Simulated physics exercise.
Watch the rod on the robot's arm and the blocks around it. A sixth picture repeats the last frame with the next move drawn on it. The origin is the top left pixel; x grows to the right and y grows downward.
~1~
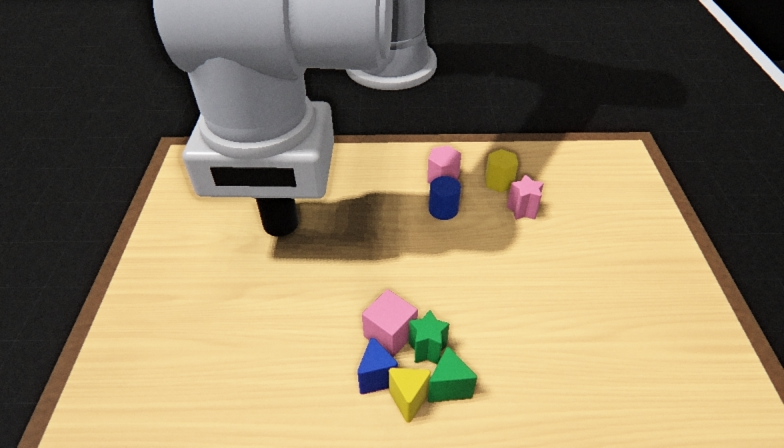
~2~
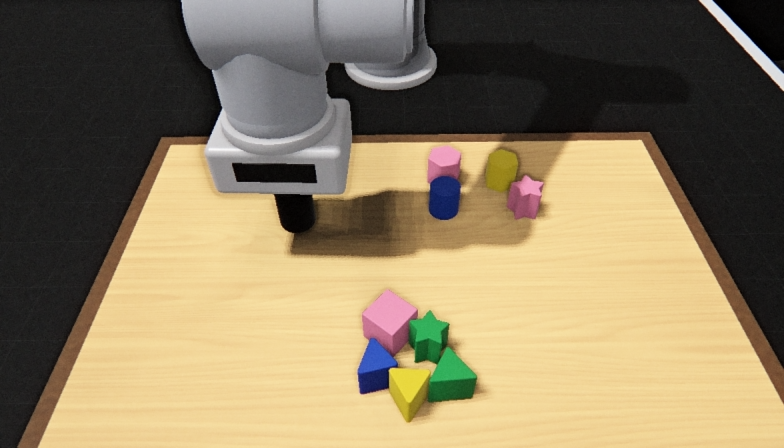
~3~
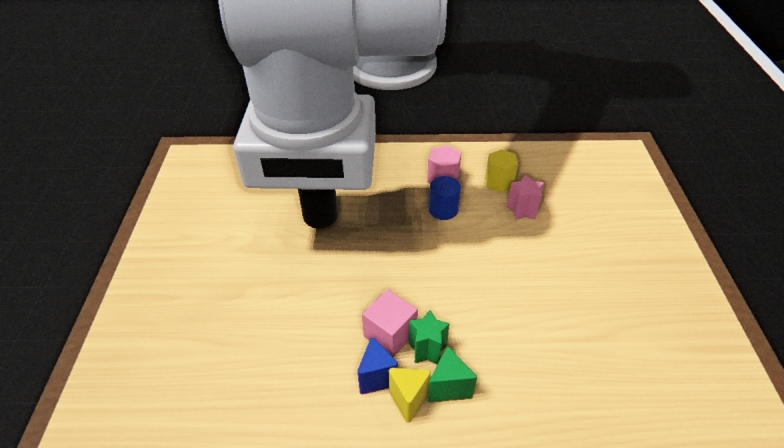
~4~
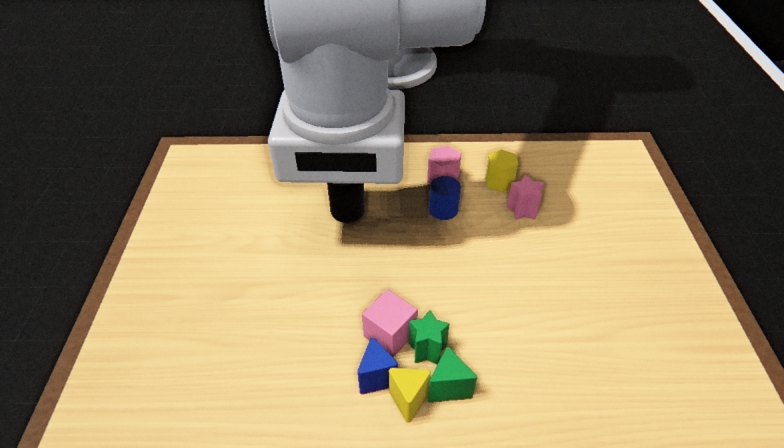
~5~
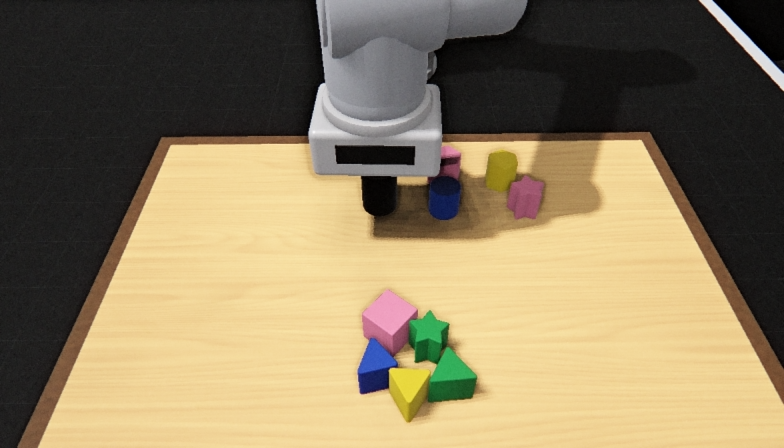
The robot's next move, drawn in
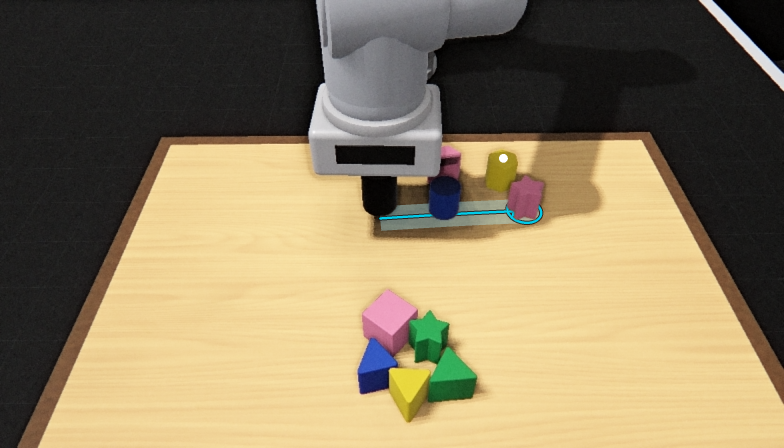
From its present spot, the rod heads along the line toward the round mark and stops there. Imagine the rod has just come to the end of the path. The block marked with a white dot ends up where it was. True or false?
The statement is false.
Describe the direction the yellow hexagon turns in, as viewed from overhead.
Counter-clockwise, from overhead.
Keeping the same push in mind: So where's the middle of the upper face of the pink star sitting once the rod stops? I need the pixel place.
Its top middle will sit at (559, 185).
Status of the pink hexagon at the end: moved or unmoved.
Well, the pink hexagon holds its place.
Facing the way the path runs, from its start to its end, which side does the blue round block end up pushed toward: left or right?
It moves over to the left.
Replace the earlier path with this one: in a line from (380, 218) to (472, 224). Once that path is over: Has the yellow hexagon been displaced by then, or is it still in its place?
At the end, its place is the same.
Drawn move, straight from (380, 218) to (524, 211); the dot is on the yellow hexagon.
The first path, step by step. One third of the way, rod at (430, 203); blue round block at (460, 183).
Two thirds of the way, rod at (479, 200); blue round block at (501, 173); yellow hexagon at (506, 156).
At the end, rod at (527, 198); pink hexagon still; blue round block at (532, 166); yellow hexagon at (511, 150), turned 45° anticlockwise; pink star at (559, 185), turned 15° clockwise.
